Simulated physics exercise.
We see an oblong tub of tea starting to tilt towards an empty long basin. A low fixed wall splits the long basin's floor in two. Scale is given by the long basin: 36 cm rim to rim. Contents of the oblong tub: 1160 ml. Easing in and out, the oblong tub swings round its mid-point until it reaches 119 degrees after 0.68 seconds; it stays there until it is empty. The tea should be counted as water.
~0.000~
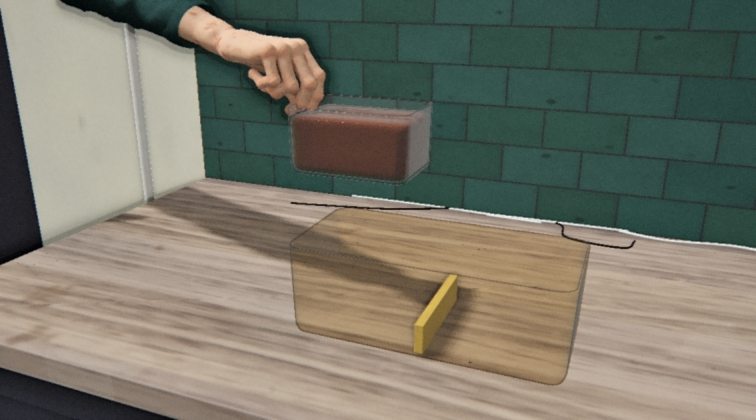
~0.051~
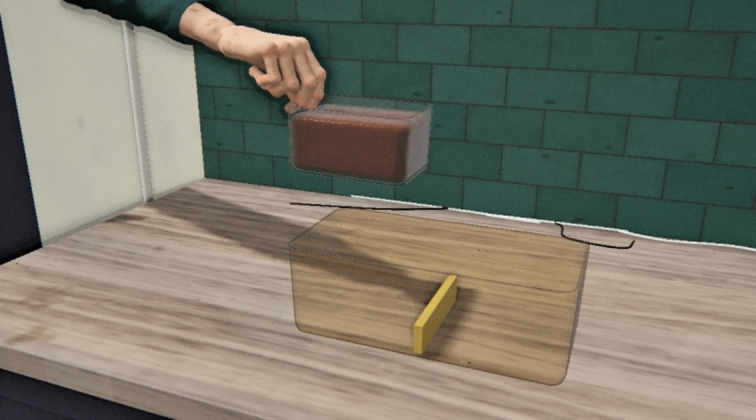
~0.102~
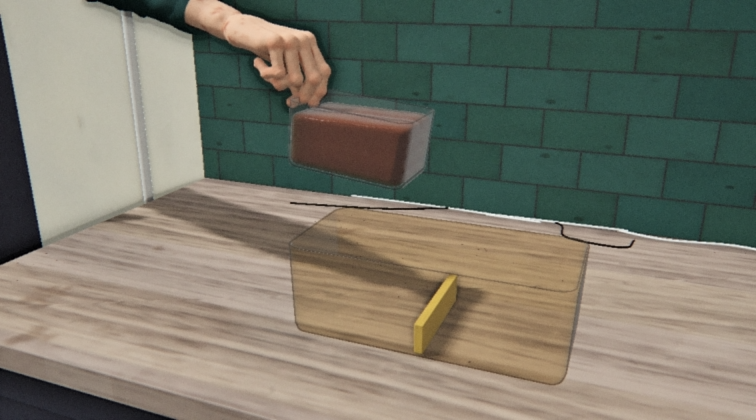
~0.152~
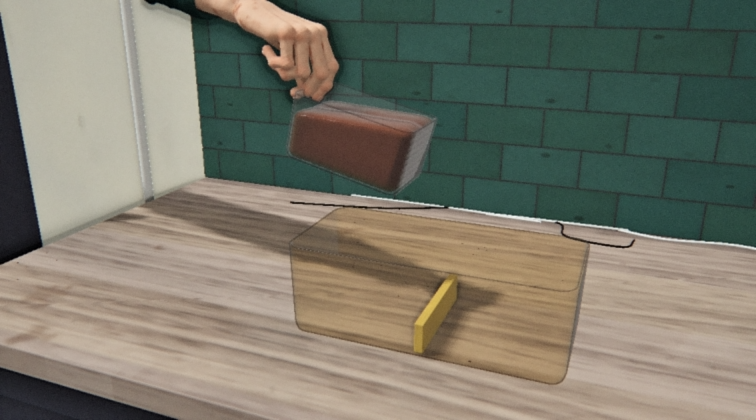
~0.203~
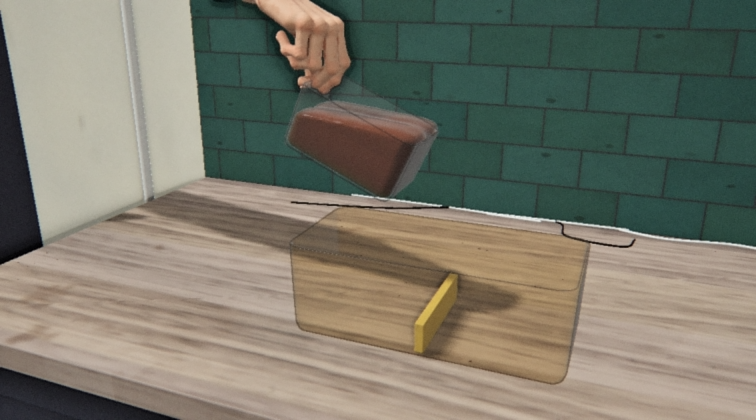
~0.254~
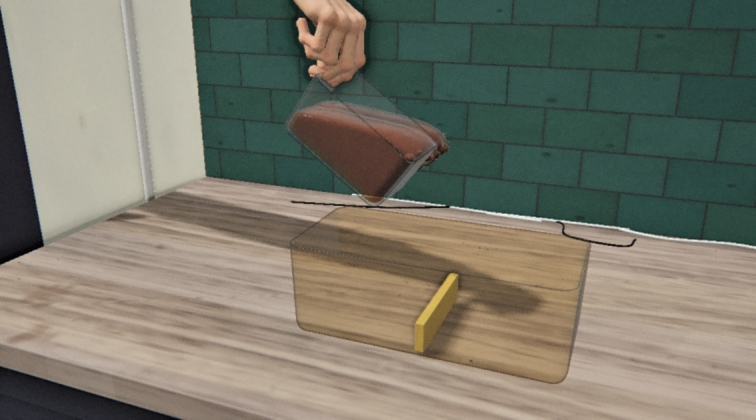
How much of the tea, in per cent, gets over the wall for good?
57 %.
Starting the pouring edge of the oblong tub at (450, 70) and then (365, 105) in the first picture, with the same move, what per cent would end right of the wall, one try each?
70 in a hundred, followed by 20 in a hundred.
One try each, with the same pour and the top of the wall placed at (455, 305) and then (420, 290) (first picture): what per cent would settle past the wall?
Respectively close to 45 and 75 %.
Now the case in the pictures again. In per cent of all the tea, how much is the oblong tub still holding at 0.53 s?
At that time about 14 in a hundred parts are still held.
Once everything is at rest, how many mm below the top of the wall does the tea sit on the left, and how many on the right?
On the left it's about 24 mm; on the right, about 18 mm.
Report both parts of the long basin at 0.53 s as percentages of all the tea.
Some 5 per cent left and 50 right.
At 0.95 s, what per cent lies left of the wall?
I'd put it at close to 34 %.
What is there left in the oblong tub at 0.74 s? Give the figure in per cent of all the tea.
Roughly 1 per cent.
After 0.53 s the tilt is 106° and 15 per cent is still to pour, 5 is left of the wall and 51 right of it.
After 0.74 s the tilt is 119° and 1 per cent is still to pour, 29 is left of the wall and 57 right of it.
After 0.95 s the tilt is 119° and 0 per cent is still to pour, 34 is left of the wall and 63 right of it.
After 1.18 s the tilt is 119° and 0 per cent is still to pour, 39 is left of the wall and 58 right of it.
In the end 40 per cent lies left of the wall, 57 right of it and 3 outside.
